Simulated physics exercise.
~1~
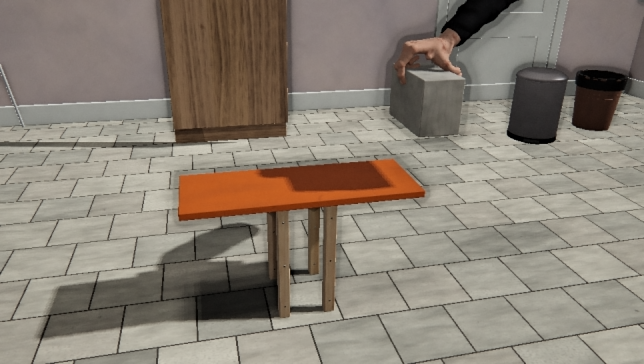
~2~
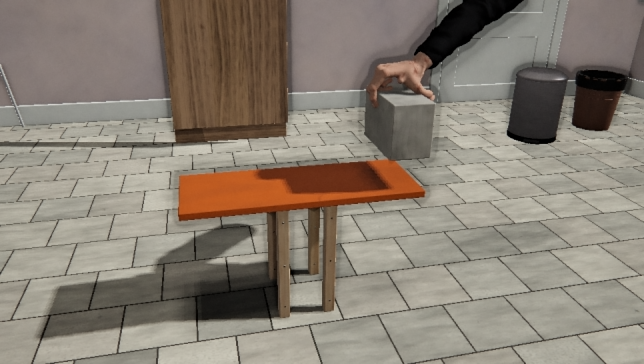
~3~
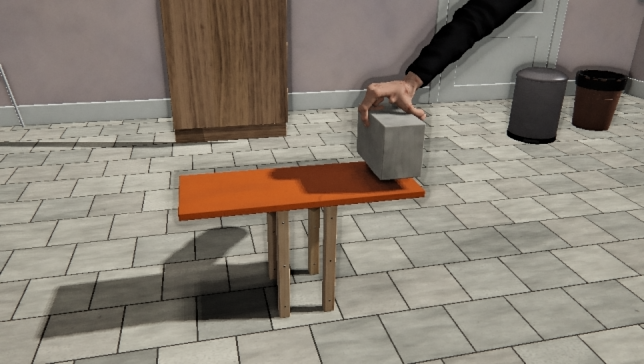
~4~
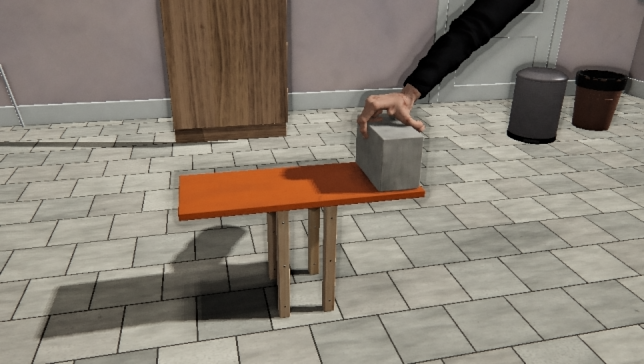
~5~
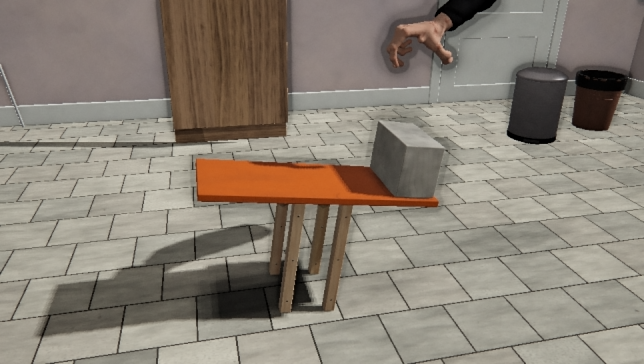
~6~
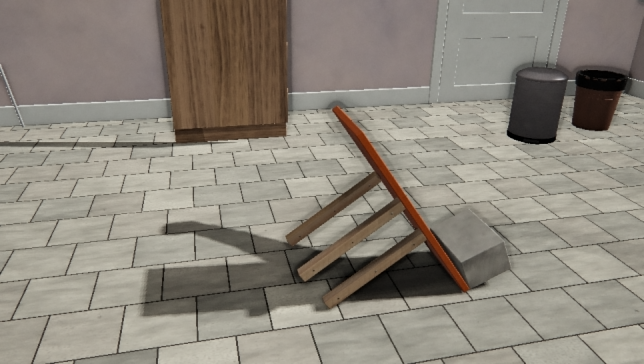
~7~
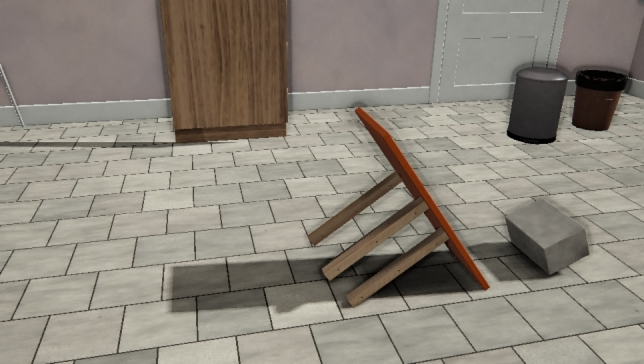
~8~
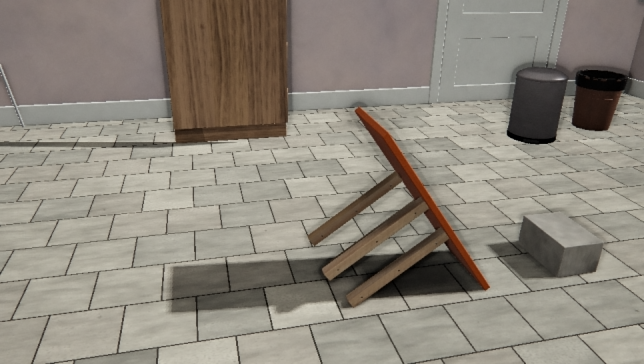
To begin with, a hand grips a grey block on the tiled floor behind a small orange-topped table, with a wooden cabinet and two bins near the wall. The hand carries the block left and toward the table, then sets it upright on the right end of the tabletop. As the fingers let go and draw back, the table starts to tip to the right. It topples over, and the block goes down with the lowered end and tumbles away to the right. Finally, the table rests steeply tilted on its edge and legs, with the block lying on the floor beside it.
